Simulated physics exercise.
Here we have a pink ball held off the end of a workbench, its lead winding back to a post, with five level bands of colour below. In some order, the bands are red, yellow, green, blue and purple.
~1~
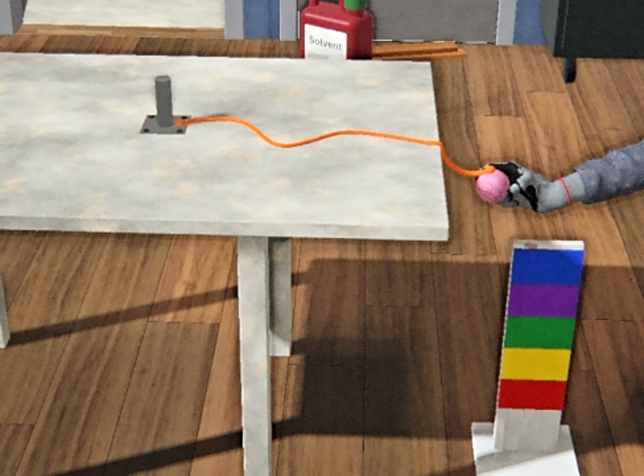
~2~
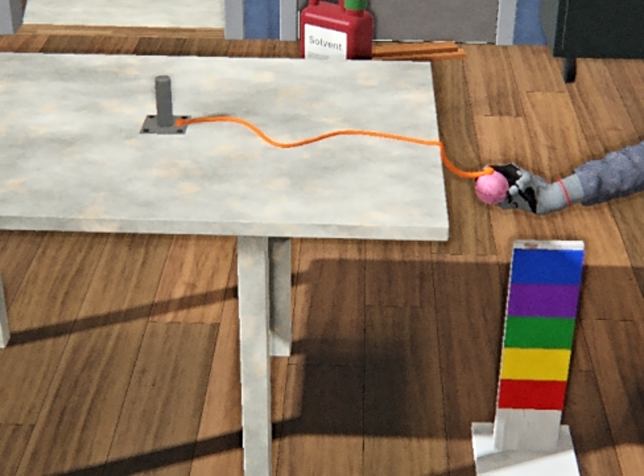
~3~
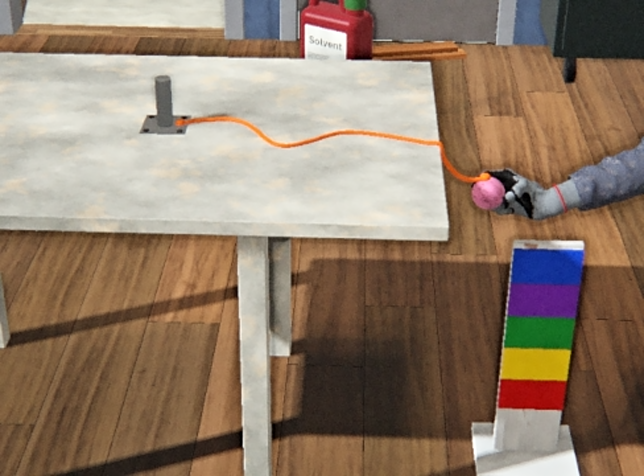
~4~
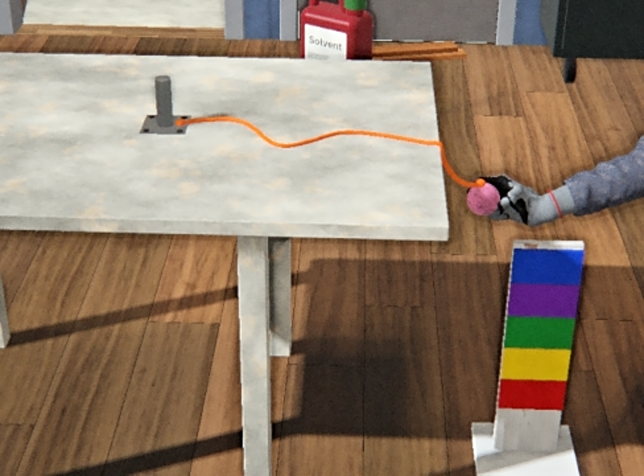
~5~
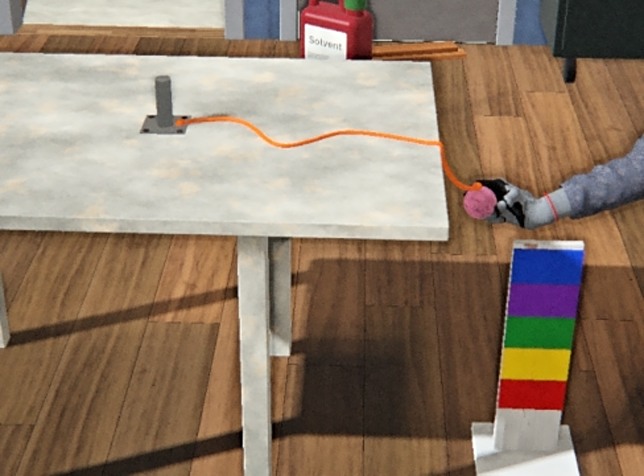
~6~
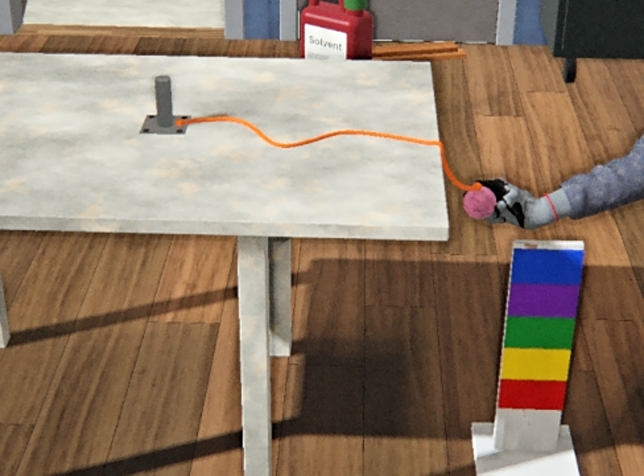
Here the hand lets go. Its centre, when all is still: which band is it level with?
It is level with the blue band.
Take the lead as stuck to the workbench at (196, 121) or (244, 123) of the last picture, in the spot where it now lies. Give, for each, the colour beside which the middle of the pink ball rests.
Results, in sequence: Blue / blue.
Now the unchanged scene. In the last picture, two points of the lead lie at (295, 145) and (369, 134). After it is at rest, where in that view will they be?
To (326, 136) for the first and to (410, 142) for the second.
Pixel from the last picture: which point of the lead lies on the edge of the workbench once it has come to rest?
The bit in question sits close to (400, 138).
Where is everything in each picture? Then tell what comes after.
The first picture shows pink ball (493, 186); blue (547, 268); purple (543, 302); green (539, 334); yellow (536, 365); red (532, 396).
The second picture shows pink ball (492, 188); lead through (213, 120) (259, 133) (311, 141) (370, 134) (437, 147).
The third picture shows pink ball (488, 193).
The fourth picture shows pink ball (484, 199); lead through (213, 120) (259, 133) (311, 141) (370, 134) (437, 147).
The fifth picture shows pink ball (480, 202).
The sixth picture shows pink ball (480, 203); lead through (213, 120) (259, 133) (311, 141) (370, 134) (437, 147).
Soon after, ball near (440, 257); level with blue.
After that, ball near (435, 260); level with blue.
In the end, ball near (432, 261); level with blue. The blue one.
